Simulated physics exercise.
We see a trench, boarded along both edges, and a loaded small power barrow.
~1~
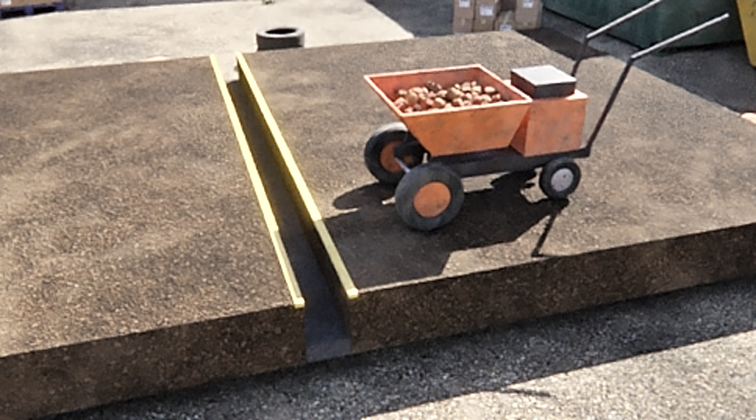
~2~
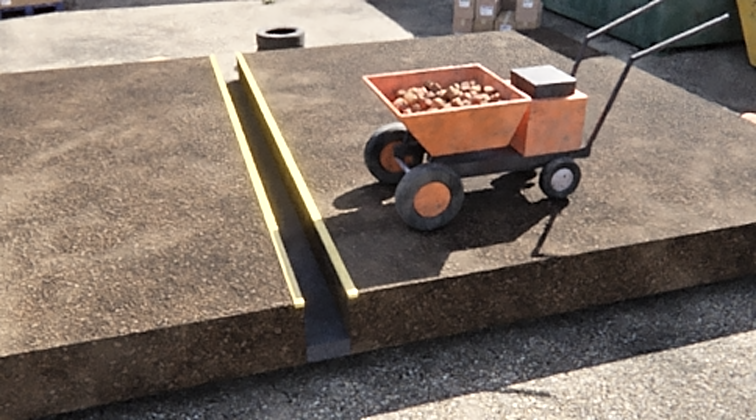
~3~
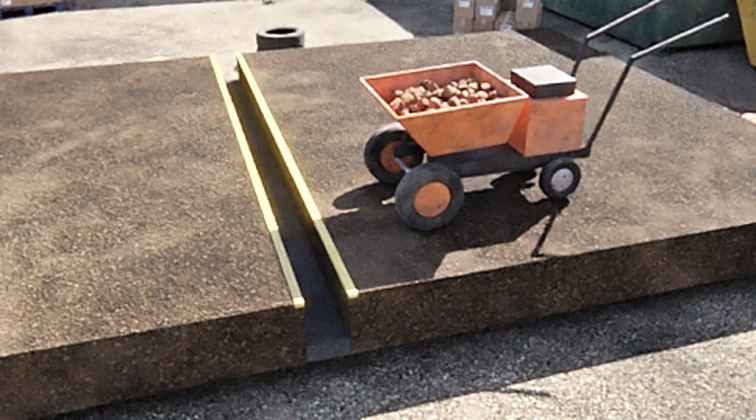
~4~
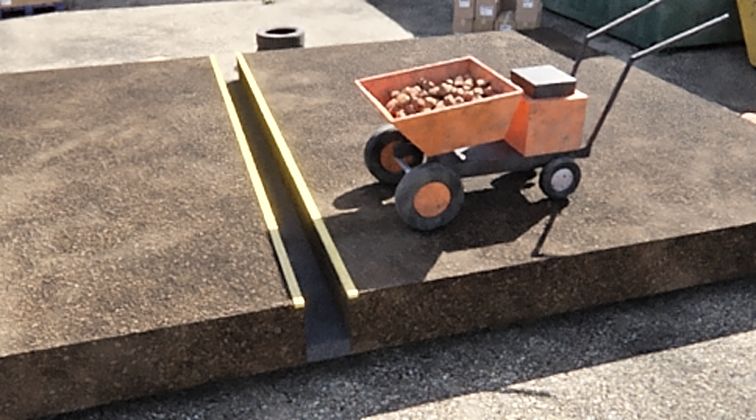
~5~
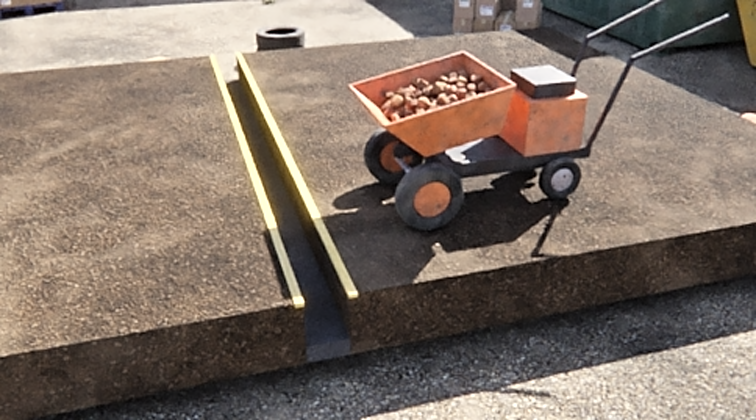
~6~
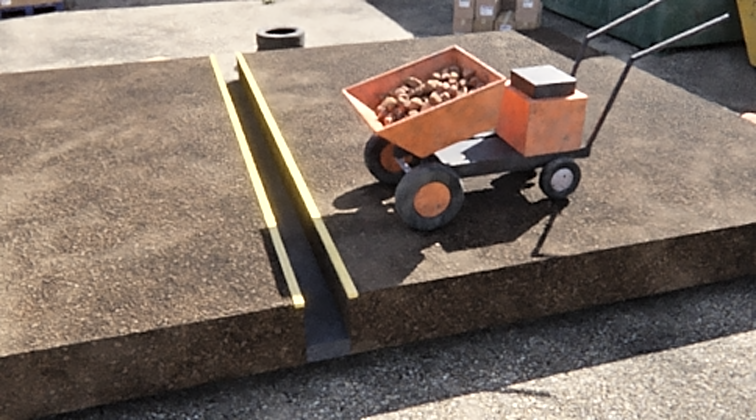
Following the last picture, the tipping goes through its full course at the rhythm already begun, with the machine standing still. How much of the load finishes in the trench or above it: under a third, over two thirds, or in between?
Trench gets above two thirds.
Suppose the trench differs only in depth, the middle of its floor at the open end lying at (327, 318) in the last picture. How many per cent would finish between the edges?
Near 60 %.
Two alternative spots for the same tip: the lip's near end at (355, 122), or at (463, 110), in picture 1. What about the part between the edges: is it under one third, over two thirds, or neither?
First: Under a third; second: Under a third.
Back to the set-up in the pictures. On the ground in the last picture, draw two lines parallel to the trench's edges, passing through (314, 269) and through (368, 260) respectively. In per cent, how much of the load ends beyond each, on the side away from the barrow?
Around 40 per cent for the first, and 90 per cent for the second.
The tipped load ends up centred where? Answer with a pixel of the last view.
Around (296, 242).
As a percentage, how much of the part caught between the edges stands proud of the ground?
My figure is near 5 per cent.
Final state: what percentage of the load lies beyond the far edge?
About 0 %.
Just after the last frame, skip tipped steeply; every one in the skip.
A moment on, skip tipped right over; the larger part in the skip; just a few short of the trench; roughly a quarter in or heaped over the trench; just a few falling.
Further on, skip tipped right over; roughly a quarter in the skip; about a tenth short of the trench; the larger part in or heaped over the trench; just a few beyond it.
When it is over, skip tipped right over; about a tenth in the skip; about a tenth short of the trench; the larger part in or heaped over the trench; just a few beyond it.
